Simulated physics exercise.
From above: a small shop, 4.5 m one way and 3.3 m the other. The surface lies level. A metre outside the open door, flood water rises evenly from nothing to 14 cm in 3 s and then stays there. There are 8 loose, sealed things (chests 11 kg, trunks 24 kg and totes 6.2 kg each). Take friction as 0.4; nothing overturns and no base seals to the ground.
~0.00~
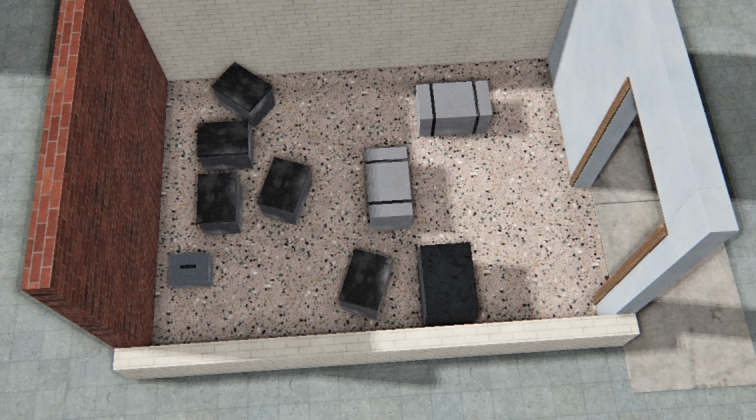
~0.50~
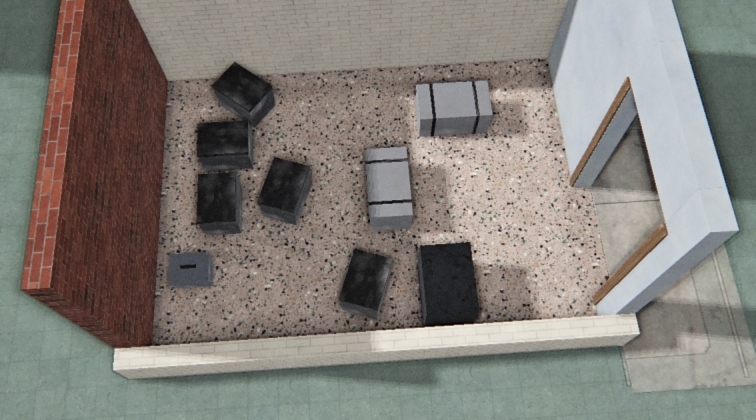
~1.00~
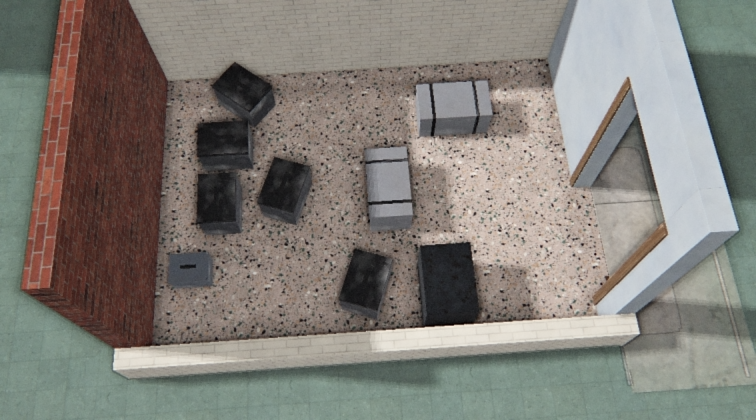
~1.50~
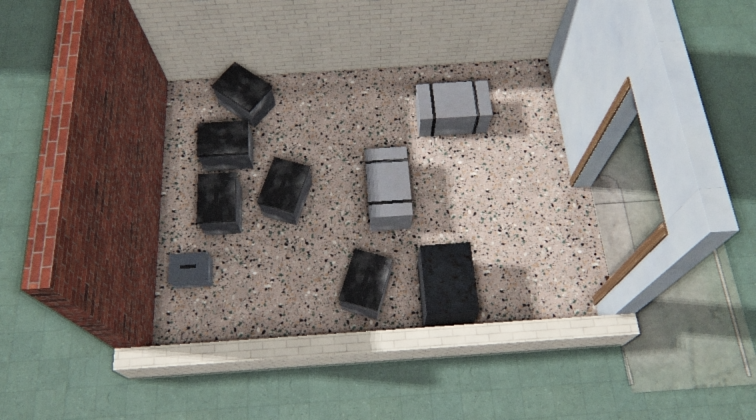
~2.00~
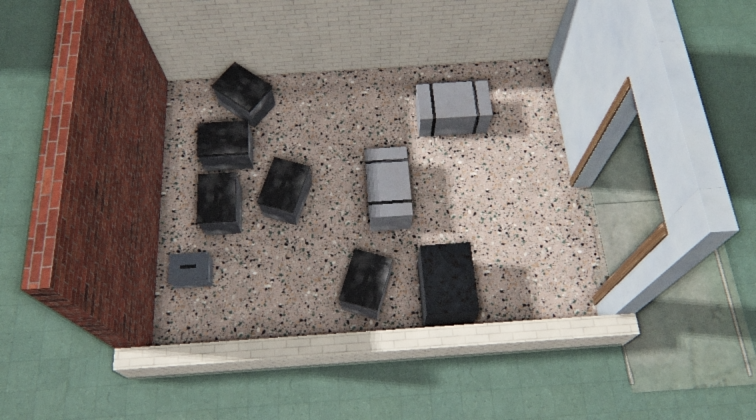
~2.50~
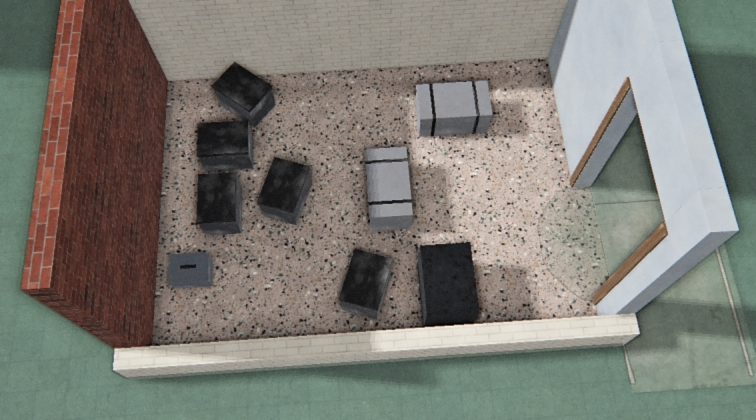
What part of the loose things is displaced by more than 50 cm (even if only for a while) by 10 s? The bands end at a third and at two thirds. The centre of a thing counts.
That comes to less than a third.
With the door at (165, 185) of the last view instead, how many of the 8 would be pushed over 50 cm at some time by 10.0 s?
In that case 3 of them.
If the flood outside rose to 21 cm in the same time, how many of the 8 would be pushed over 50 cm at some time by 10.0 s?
In that case 5 of them.
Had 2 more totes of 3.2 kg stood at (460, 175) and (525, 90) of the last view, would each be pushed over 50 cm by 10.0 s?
In turn: Over, under.
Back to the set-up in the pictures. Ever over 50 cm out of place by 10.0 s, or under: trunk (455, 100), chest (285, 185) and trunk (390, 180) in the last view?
In turn: Short of it, short of it, over.
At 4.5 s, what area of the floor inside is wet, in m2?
Roughly 4.0 m2.
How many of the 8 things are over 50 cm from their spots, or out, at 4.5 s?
I count 0.
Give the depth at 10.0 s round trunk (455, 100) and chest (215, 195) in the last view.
About 4 and 3 cm.
After 3.5 s 0 of 8 are over 50 cm from their spots; 0 afloat.
After 4.5 s 0 of 8 are over 50 cm from their spots; 0 afloat.
After 7.0 s 0 of 8 are over 50 cm from their spots; 0 afloat.
After 10.0 s 1 of 8 are over 50 cm from their spots, and 1 have been at some point; 0 afloat.
